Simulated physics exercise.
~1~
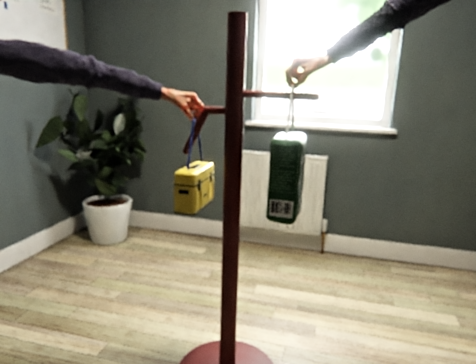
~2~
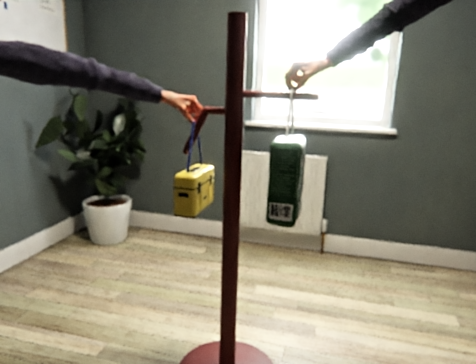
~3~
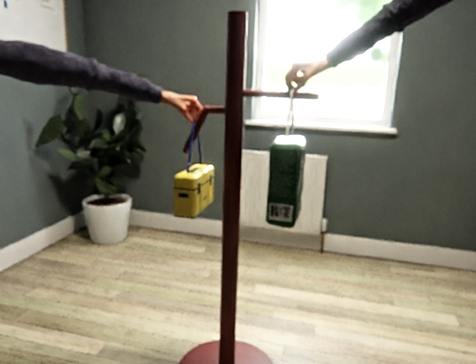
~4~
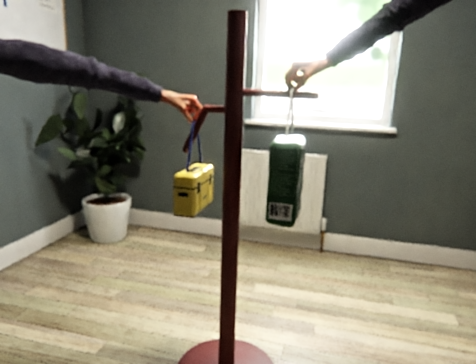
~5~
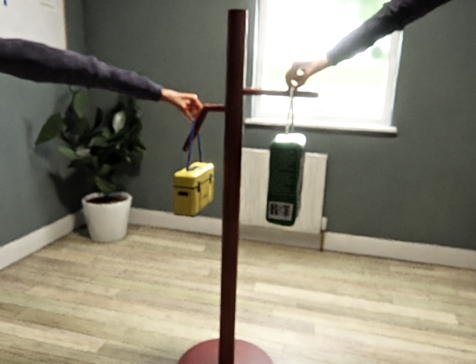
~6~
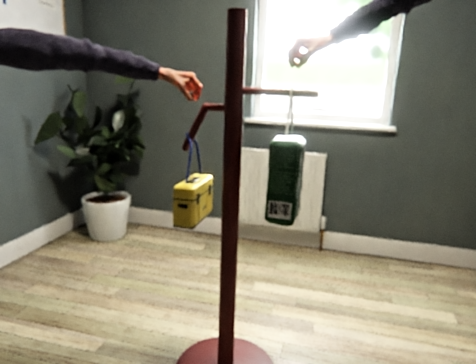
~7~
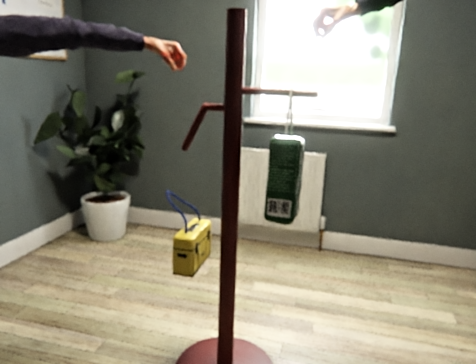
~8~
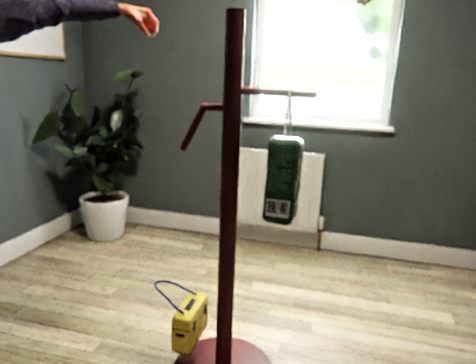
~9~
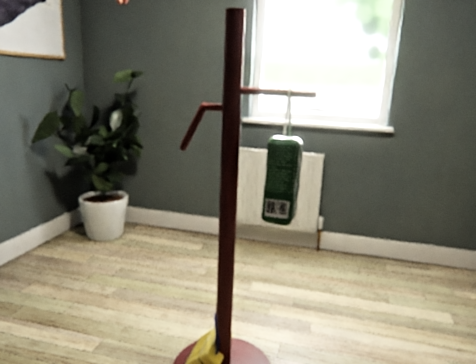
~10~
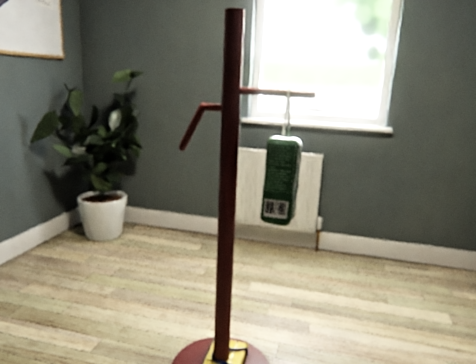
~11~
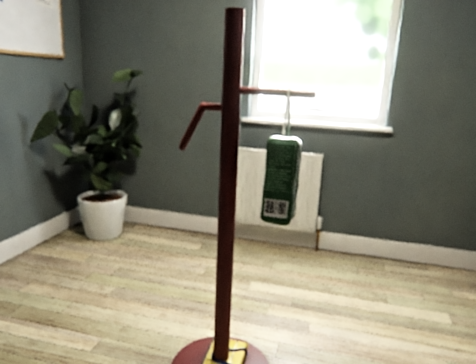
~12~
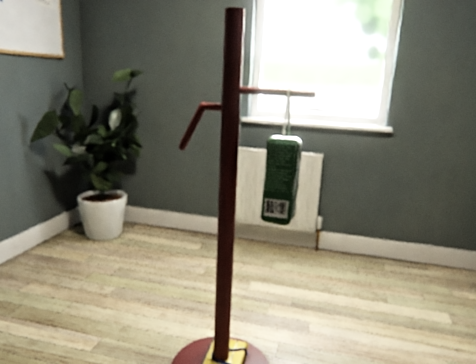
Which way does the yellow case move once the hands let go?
It moves down, slipping off the sloping left peg and dropping to the foot of the post.
Two hands releasing items on a post's pegs, the yellow case dropping to the base, the green one staying hung.
